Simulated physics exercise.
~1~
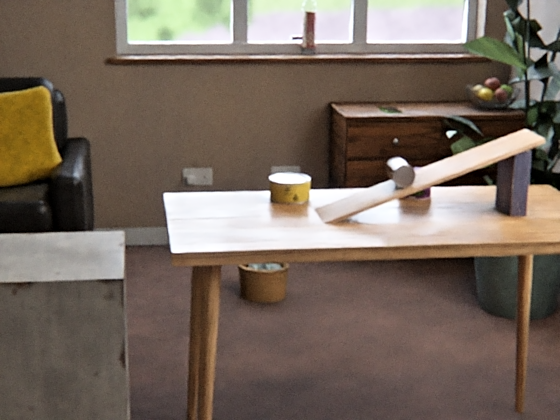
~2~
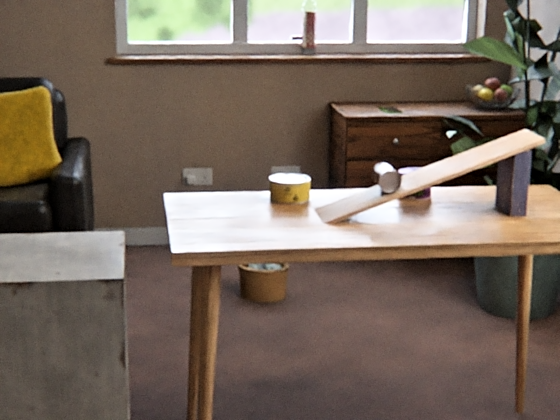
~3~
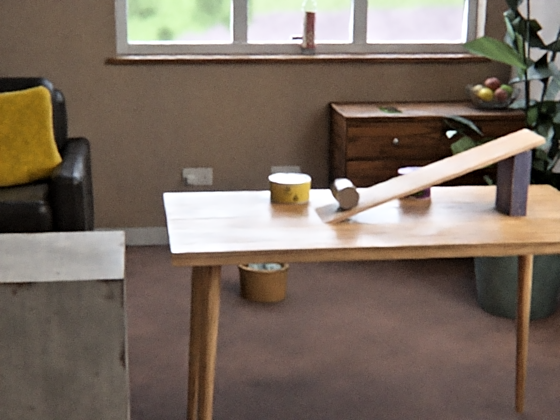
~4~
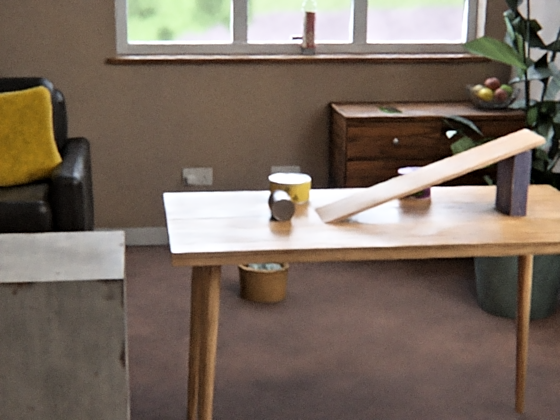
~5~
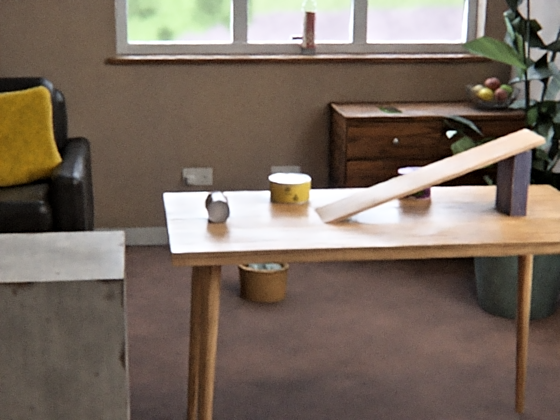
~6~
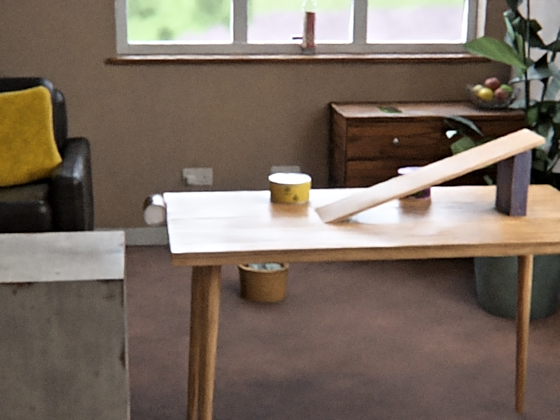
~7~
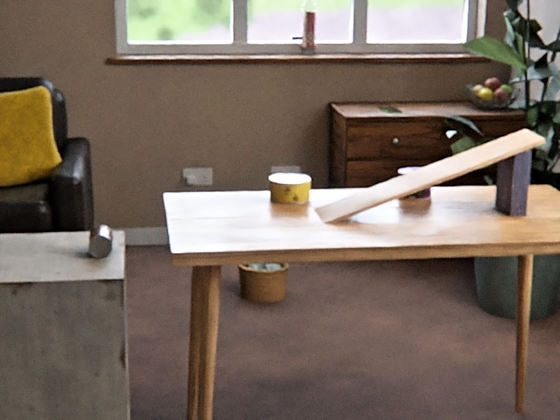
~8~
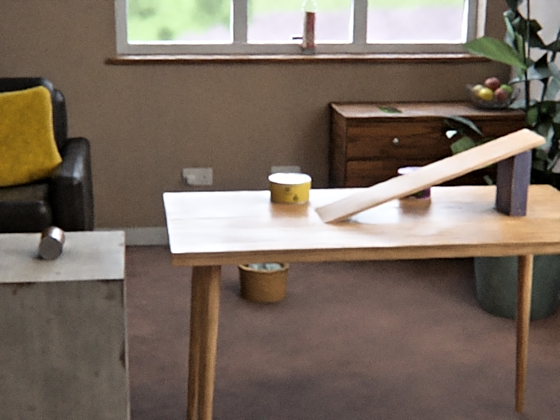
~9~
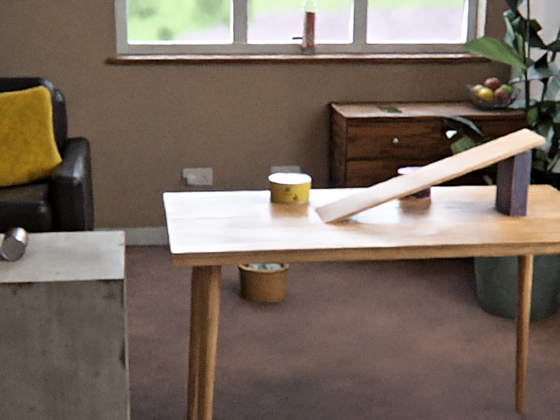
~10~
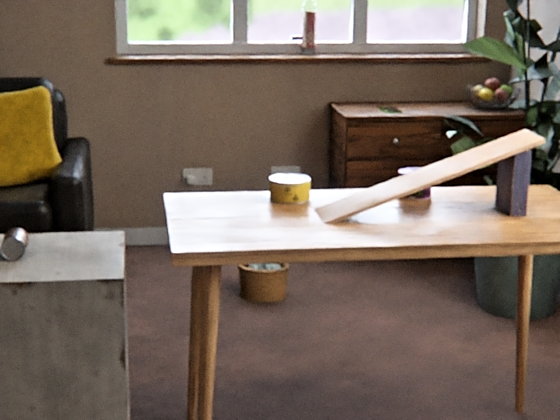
A metallic cylinder rolls down a ramp, crosses the table leftward, clears the gap and stops on a lower grey block.
